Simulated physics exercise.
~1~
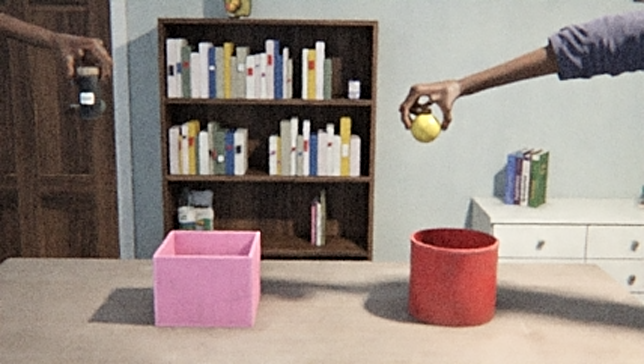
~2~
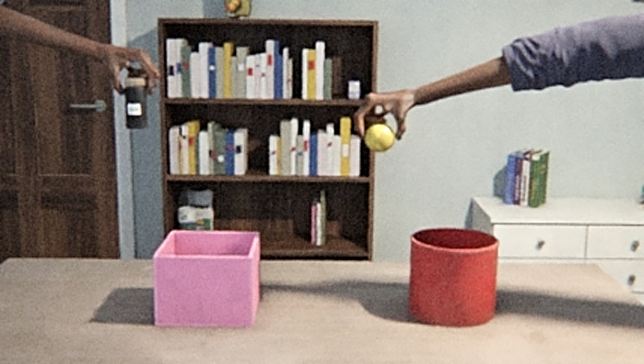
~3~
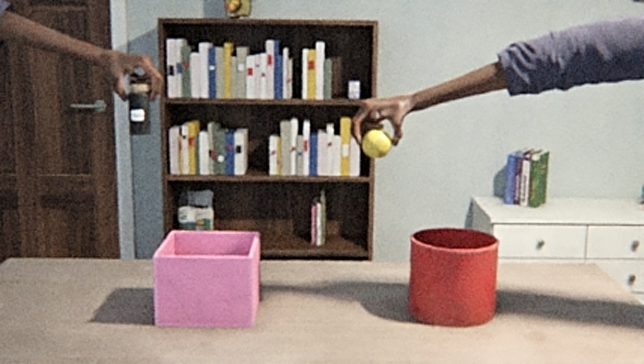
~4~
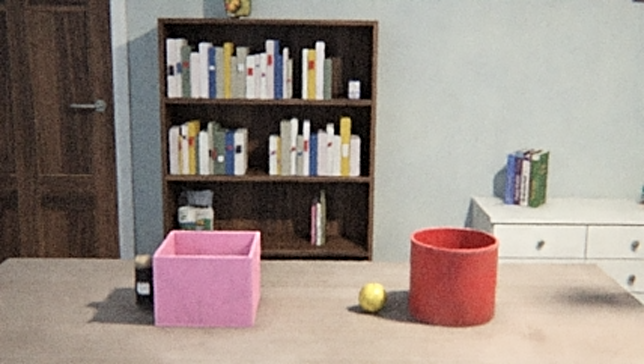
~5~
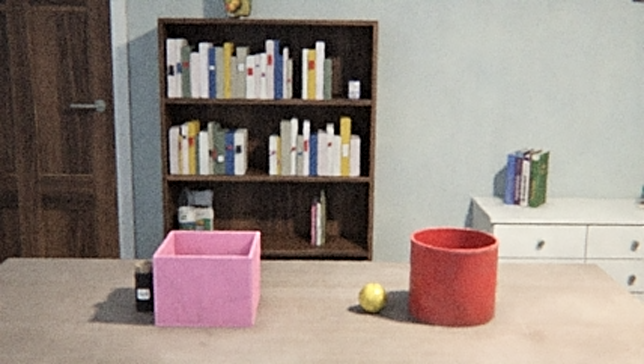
A black shaker and a yellow apple drop from two hands, landing beside their containers.
